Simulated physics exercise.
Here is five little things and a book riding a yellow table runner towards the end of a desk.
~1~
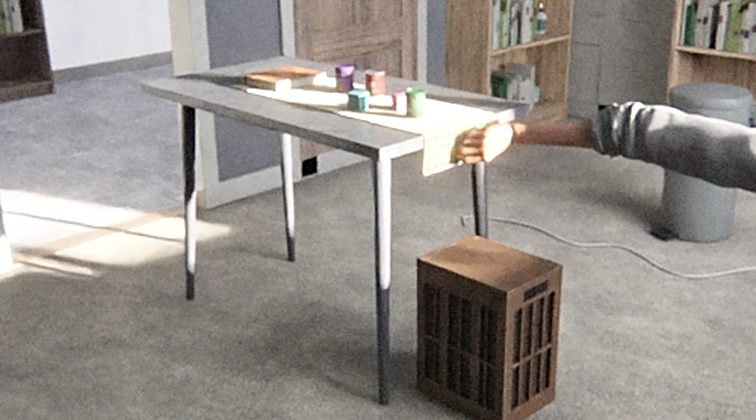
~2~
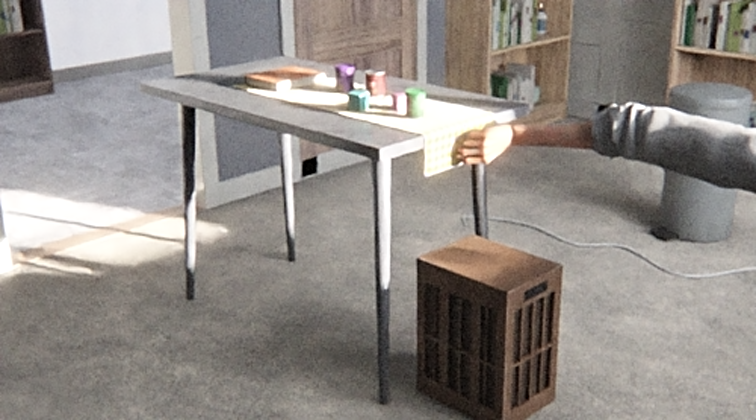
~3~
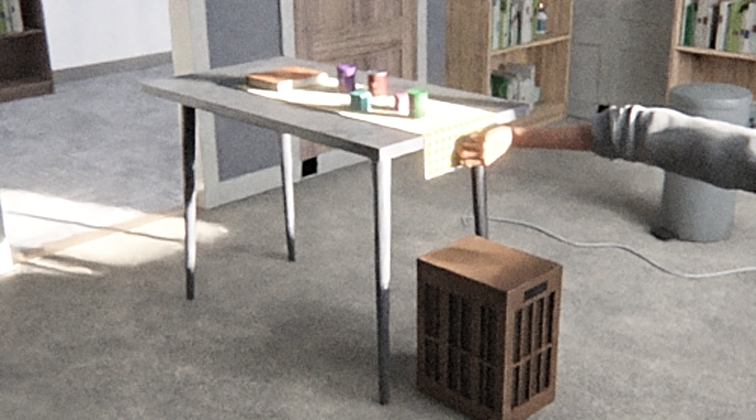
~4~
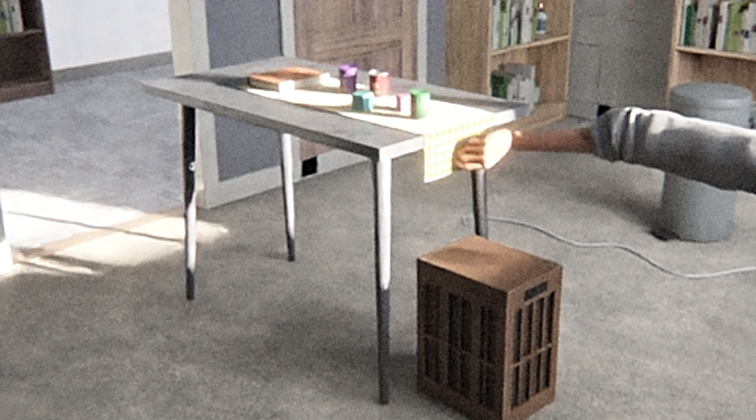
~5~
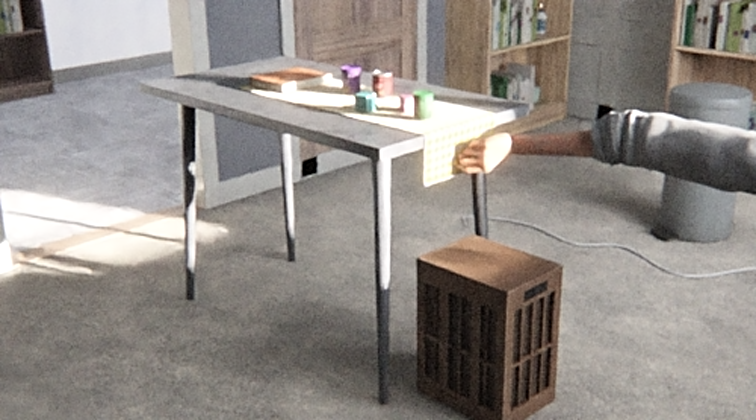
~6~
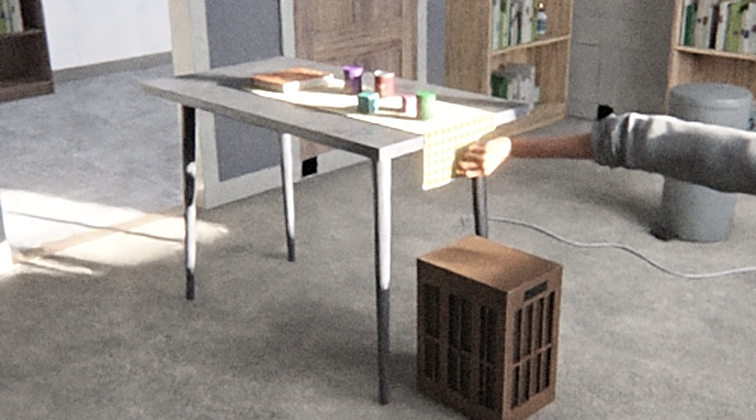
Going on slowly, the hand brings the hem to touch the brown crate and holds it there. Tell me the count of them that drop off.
The number still up top goes down by two, if you watch closely.
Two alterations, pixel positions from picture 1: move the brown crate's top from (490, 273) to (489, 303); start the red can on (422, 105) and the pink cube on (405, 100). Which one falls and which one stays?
Observed: Red can departs; pink cube departs.
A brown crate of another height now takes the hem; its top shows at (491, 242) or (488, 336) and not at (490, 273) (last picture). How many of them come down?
Counts: 1, 4.
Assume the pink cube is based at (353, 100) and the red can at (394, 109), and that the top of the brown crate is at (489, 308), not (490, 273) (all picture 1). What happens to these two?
The pink cube stays put; the red can is lost.
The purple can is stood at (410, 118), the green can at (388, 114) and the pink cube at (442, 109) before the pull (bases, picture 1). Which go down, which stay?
Purple can: Off. Green can: Off. Pink cube: Off.
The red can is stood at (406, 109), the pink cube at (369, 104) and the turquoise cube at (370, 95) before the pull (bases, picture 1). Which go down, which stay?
The red can ends up off the top, the pink cube ends up on top still, the turquoise cube ends up on top still.
Soon after, hem near (461, 229); green can gone.
After that, hem on the crate; green can and pink cube gone.
In the end, hem on the crate; green can and pink cube gone. Over the edge go two.
